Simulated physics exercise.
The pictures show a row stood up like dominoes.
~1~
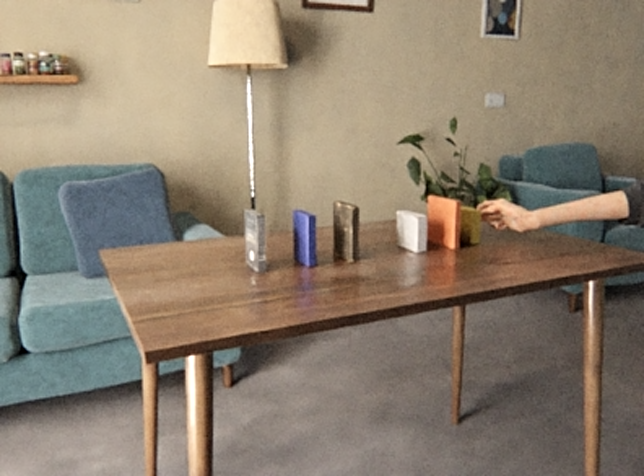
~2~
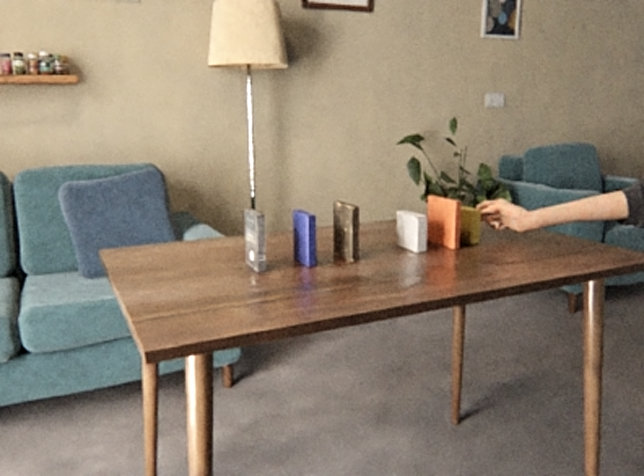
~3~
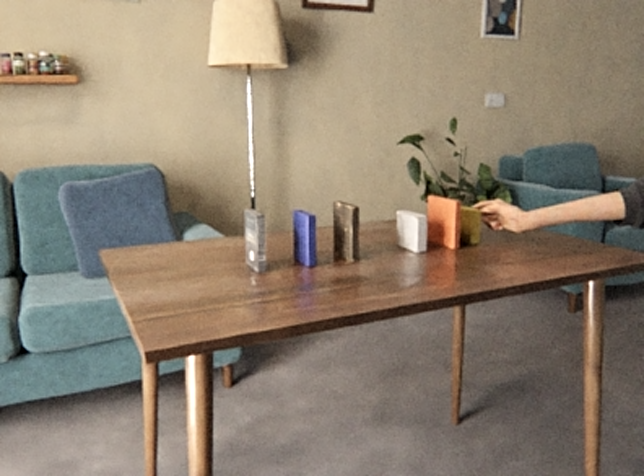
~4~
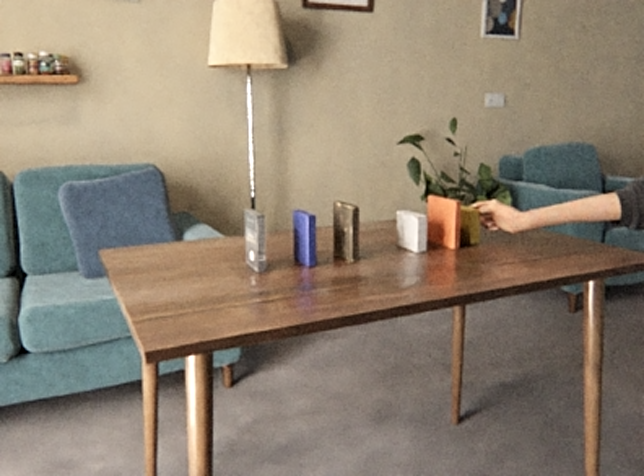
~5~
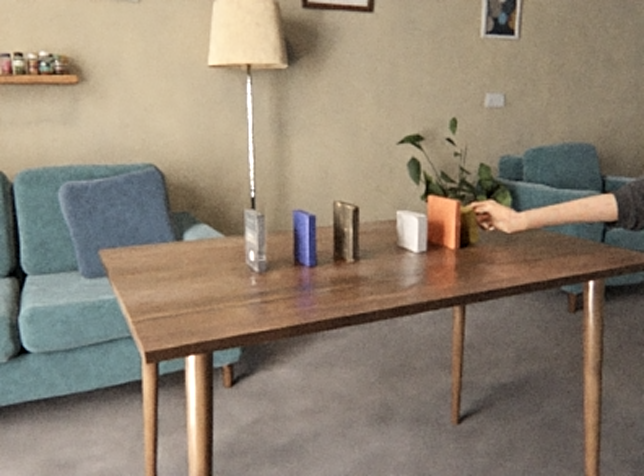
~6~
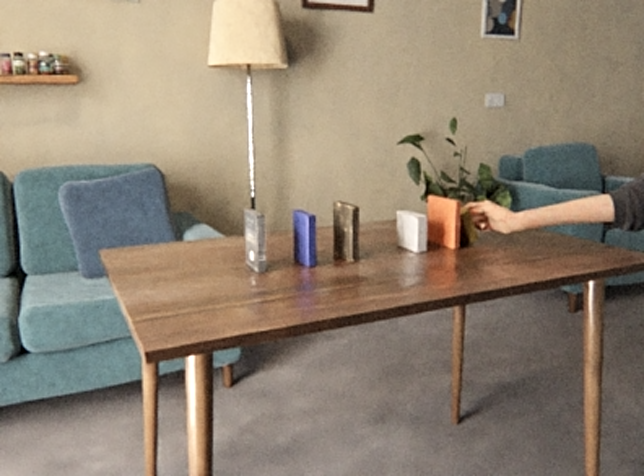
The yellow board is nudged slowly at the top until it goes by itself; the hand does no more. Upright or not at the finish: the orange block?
The orange block falls over.
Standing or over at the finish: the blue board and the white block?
The blue board keeps standing; the white block tips over.
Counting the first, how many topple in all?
In all, 3.
Then, 0.20 s later than the last frame, yellow board 49° over; orange block tilted by 16° near (438, 222).
Then, 0.50 s later than the last frame, yellow board 73° over; orange block tilted by 61° near (422, 233); white block tilted by 39°.
Then, 0.60 s later than the last frame, yellow board 76° over; orange block tilted by 74° near (419, 238); white block on its side.
When it is over, lying over on the table, white block and orange block; the other 2 as before. End places, in pixels of the last picture, orange block near (419, 238).
